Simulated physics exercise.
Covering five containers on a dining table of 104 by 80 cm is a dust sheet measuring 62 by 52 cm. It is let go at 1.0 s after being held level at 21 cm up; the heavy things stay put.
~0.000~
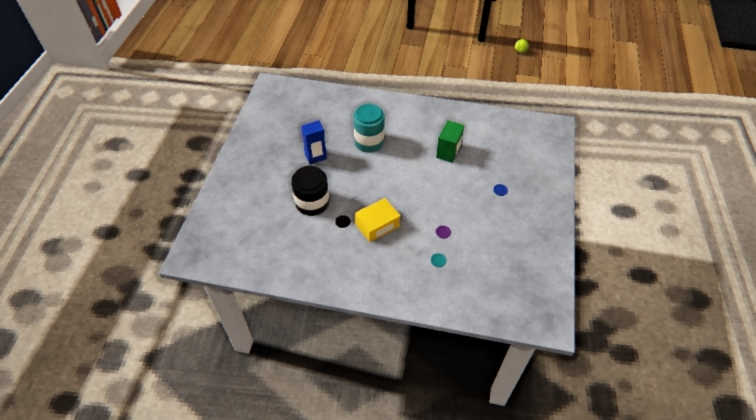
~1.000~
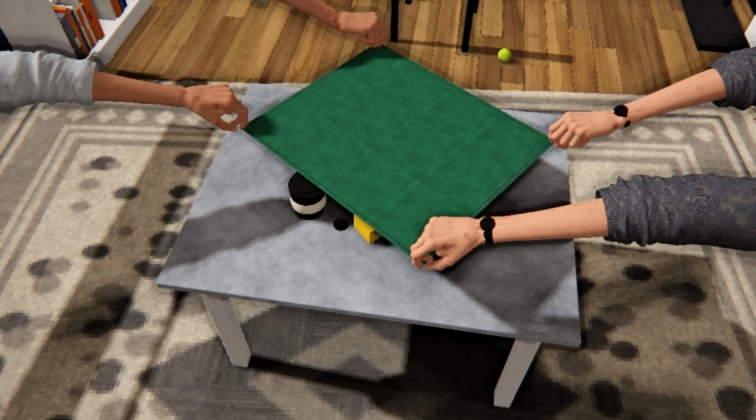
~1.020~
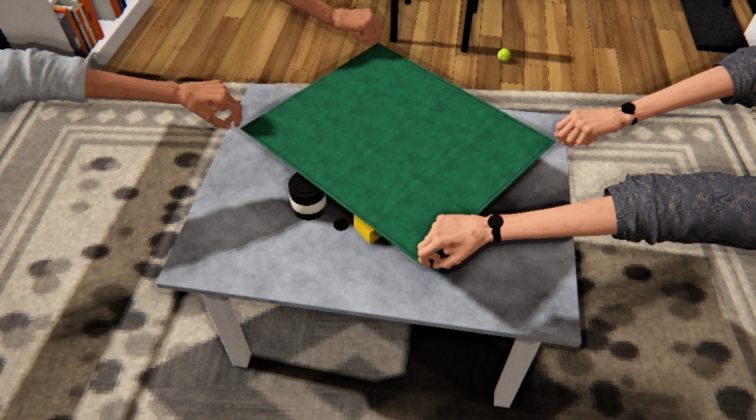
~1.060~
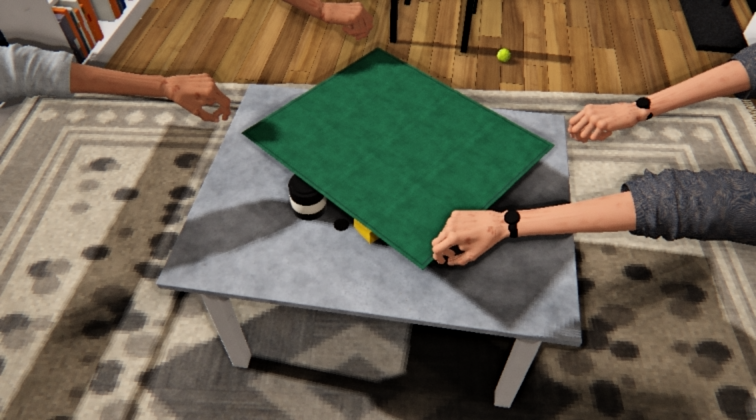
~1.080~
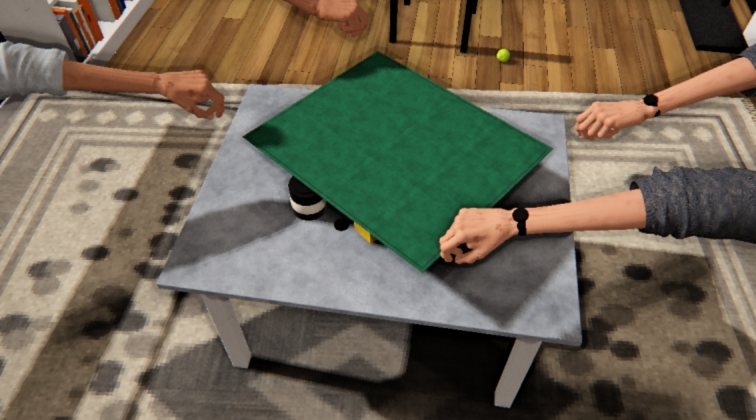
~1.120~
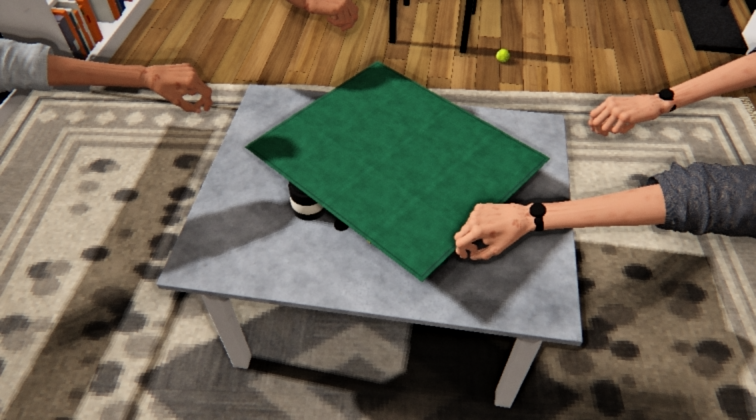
A green sheet held above containers on a table sinks level as surrounding hands let go.
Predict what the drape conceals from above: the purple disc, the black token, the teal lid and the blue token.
In order: The purple disc gets covered; the black token gets covered; the teal lid gets covered; the blue token gets covered.
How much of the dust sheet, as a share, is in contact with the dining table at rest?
At rest, about 25 percent of it.
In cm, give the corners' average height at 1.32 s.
Roughly 1 centimetres.
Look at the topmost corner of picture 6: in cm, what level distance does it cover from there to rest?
Horizontal travel: Approx. 8 cm.
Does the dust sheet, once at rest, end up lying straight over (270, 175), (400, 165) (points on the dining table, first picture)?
The first stays uncovered; the second gets covered.
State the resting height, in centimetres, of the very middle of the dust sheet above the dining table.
Around 3 cm up.
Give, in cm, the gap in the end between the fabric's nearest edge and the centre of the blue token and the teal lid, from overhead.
6 cm and 3 cm.
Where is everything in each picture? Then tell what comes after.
In the first frame, purple disc (443, 232); black token (343, 221); teal lid (439, 260); blue token (501, 190); blue box (312, 127), 12 cm tall; teal bottle (369, 112), 12 cm tall; yellow carton (378, 214), 5 cm tall; green box (452, 131), 9 cm tall; black jar (309, 177), 11 cm tall.
In the second frame, dust sheet corners (240, 128) (378, 42) (556, 141) (423, 266); highest point 21 cm, lowest 21 cm.
In the third frame, dust sheet corners (240, 129) (378, 43); highest point 21 cm, lowest 21 cm.
In the fourth frame, dust sheet corners (241, 133) (378, 47); highest point 19 cm, lowest 19 cm.
In the fifth frame, dust sheet corners (242, 137) (378, 51); highest point 18 cm, lowest 18 cm.
In the sixth frame, dust sheet corners (245, 147) (378, 62) (550, 159) (422, 282); highest point 15 cm, lowest 14 cm.
After 1.3 s, 25 % of it is down, spanning 69 by 70 cm, above blue token, purple disc, teal lid, black token.
After 1.5 s, 25 % of it is down, spanning 73 by 67 cm, above blue token, purple disc, teal lid, black token.
After 1.7 s, 25 % of it is down, spanning 69 by 68 cm, above blue token, purple disc, teal lid, black token.
After 1.9 s, 25 % of it is down, spanning 70 by 68 cm, above blue token, purple disc, teal lid, black token.
After 2.7 s, 25 % of it is down, spanning 70 by 68 cm, above blue token, purple disc, teal lid, black token.
